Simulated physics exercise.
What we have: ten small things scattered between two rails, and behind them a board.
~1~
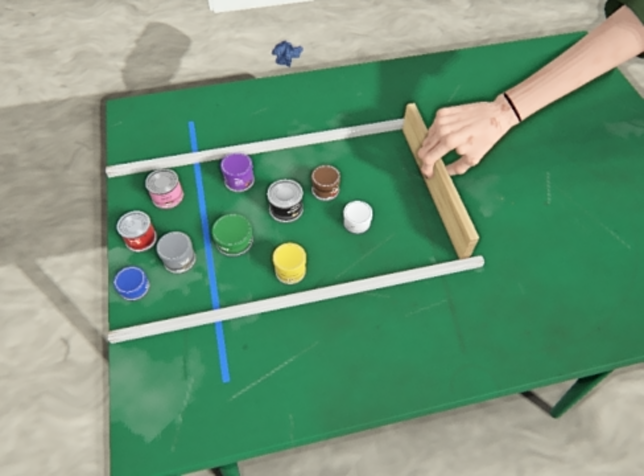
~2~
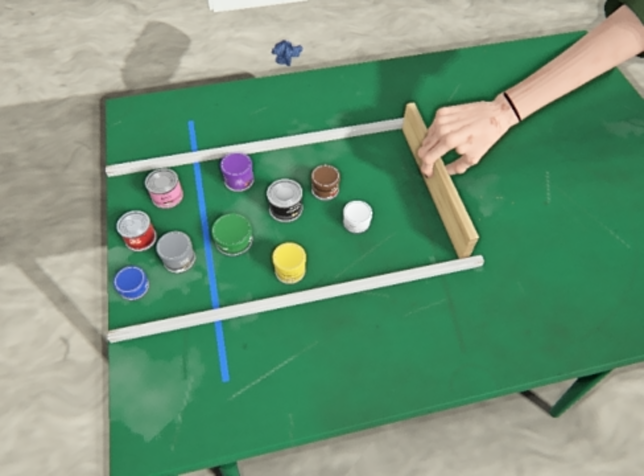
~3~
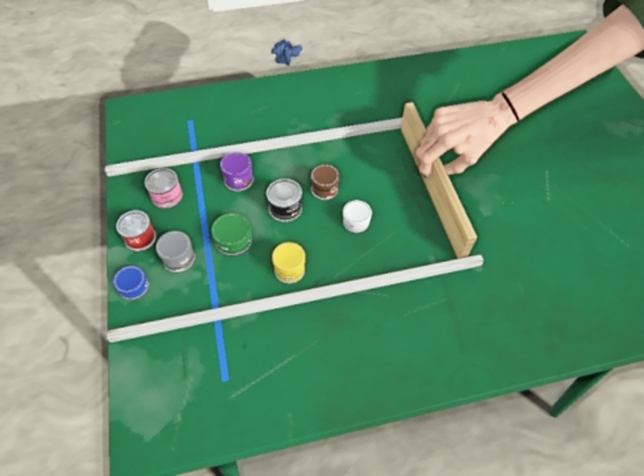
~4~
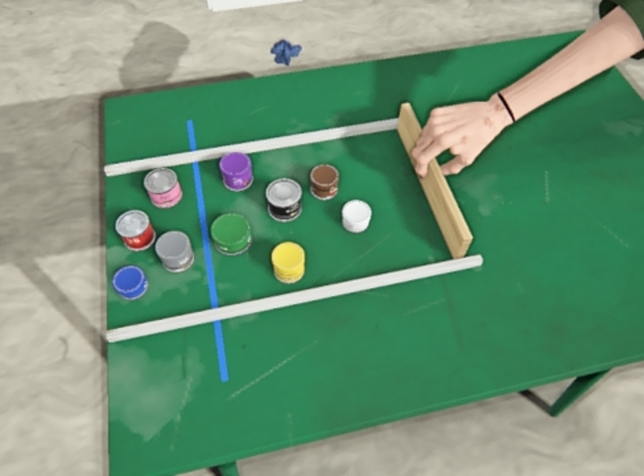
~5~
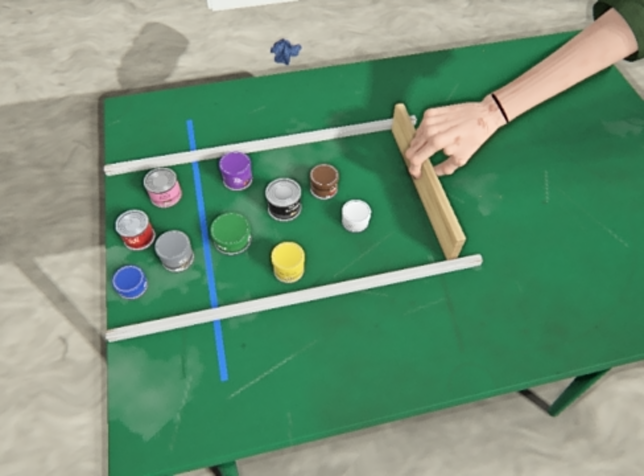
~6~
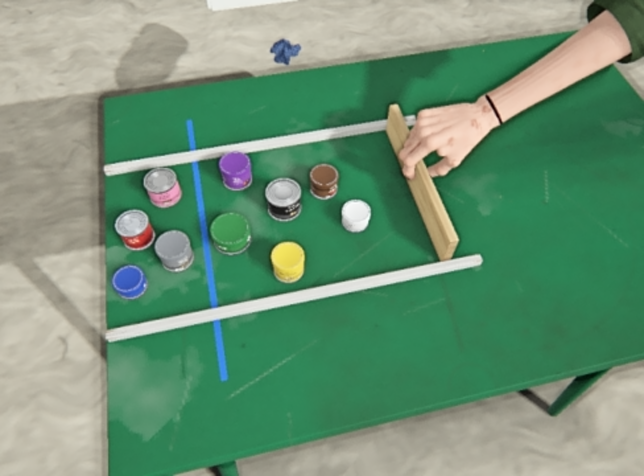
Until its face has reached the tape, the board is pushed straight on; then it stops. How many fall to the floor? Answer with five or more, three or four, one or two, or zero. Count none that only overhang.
The count that falls is zero.
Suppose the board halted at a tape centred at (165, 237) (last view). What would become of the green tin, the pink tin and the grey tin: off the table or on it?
In order, the green tin keeps its spot, then the pink tin keeps its spot, then the grey tin goes off the edge.
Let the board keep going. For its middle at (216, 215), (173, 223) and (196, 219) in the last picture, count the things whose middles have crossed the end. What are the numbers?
Past-the-end tally - position 1: 0, position 2: 1, position 3: 0.
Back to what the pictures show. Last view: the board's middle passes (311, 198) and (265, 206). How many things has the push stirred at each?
The counts are 3 and 6.
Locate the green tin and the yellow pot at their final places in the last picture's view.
The green tin ends at (159, 252) and the yellow pot at (194, 281).
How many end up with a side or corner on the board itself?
I count 5 of them.
Soon after, none off yet; blue tin at rest near (130, 283); red tin at rest near (136, 231); pink tin at rest near (163, 188).
At rest, the number that fall off is zero.
